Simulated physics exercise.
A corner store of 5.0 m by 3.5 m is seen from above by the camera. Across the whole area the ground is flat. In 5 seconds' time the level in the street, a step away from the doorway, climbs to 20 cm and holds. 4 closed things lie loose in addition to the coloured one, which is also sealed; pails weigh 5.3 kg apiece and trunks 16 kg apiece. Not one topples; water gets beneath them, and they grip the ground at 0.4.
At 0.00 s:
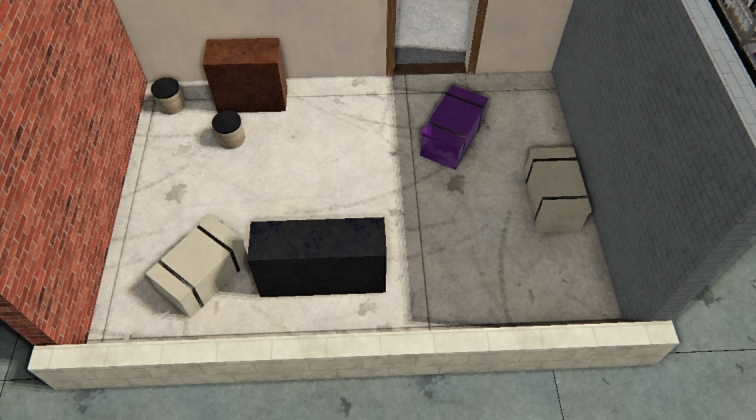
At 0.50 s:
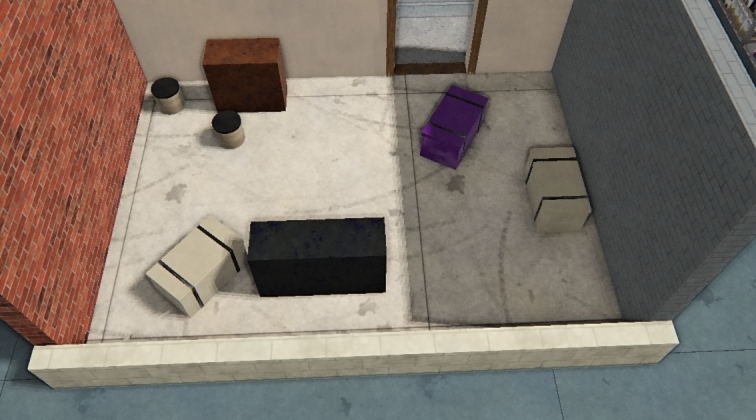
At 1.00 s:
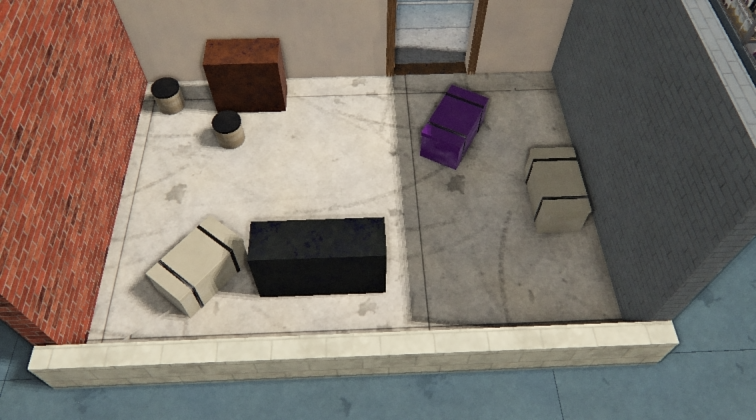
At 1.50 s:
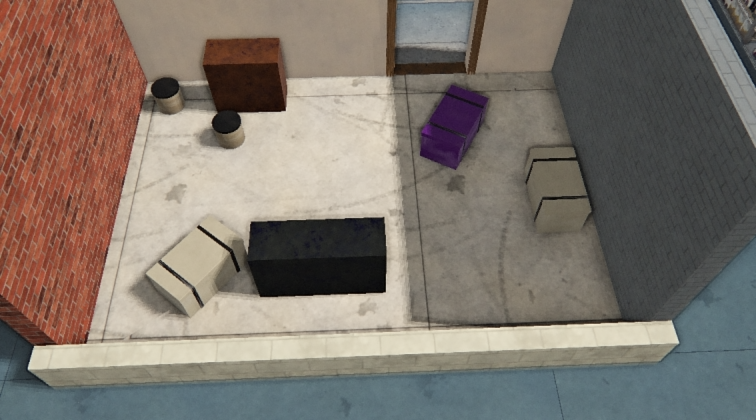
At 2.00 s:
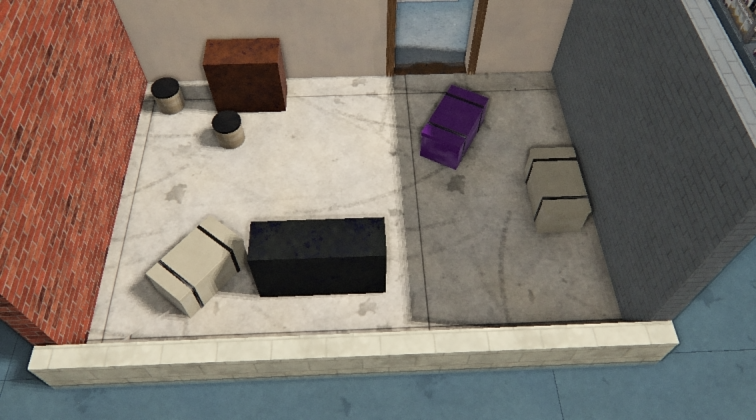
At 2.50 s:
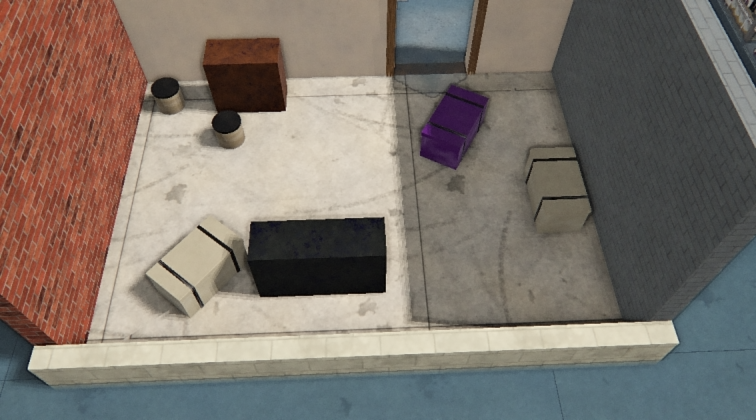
A purple trunk and several other closed containers sit still while water rises outside the doorway.
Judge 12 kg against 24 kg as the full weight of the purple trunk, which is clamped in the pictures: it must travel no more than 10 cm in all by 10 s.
Neither figure is adequate.
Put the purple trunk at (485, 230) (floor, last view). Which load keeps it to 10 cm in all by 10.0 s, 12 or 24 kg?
Well, no option works.
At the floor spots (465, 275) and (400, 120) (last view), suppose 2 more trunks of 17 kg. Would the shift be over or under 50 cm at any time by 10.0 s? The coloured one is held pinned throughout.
Result, in order - falls shy; exceeds it.
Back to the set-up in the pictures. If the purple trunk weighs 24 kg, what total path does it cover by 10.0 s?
Roughly 200 centimetres altogether.
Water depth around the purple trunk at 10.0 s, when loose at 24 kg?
About 10 cm.
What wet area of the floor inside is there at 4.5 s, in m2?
Somewhere about 4.0 m2, give or take.
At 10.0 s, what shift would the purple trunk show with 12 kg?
Displacement near 200 cm.
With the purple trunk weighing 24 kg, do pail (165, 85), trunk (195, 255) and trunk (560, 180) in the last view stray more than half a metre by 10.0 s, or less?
In order, the three come out beneath, beneath and above.
After 3.5 s the purple trunk would be 1 cm from its start with 12 kg and 0 cm from its start with 24 kg; 3 cm of water round it then.
After 4.5 s the purple trunk would be 34 cm from its start with 12 kg and 4 cm from its start with 24 kg; 4 cm of water round it then.
After 7.0 s the purple trunk would be 190 cm from its start with 12 kg and 89 cm from its start with 24 kg; 5 cm of water round it then.
After 10.0 s the purple trunk would be 217 cm from its start with 12 kg and 184 cm from its start with 24 kg; 10 cm of water round it then.
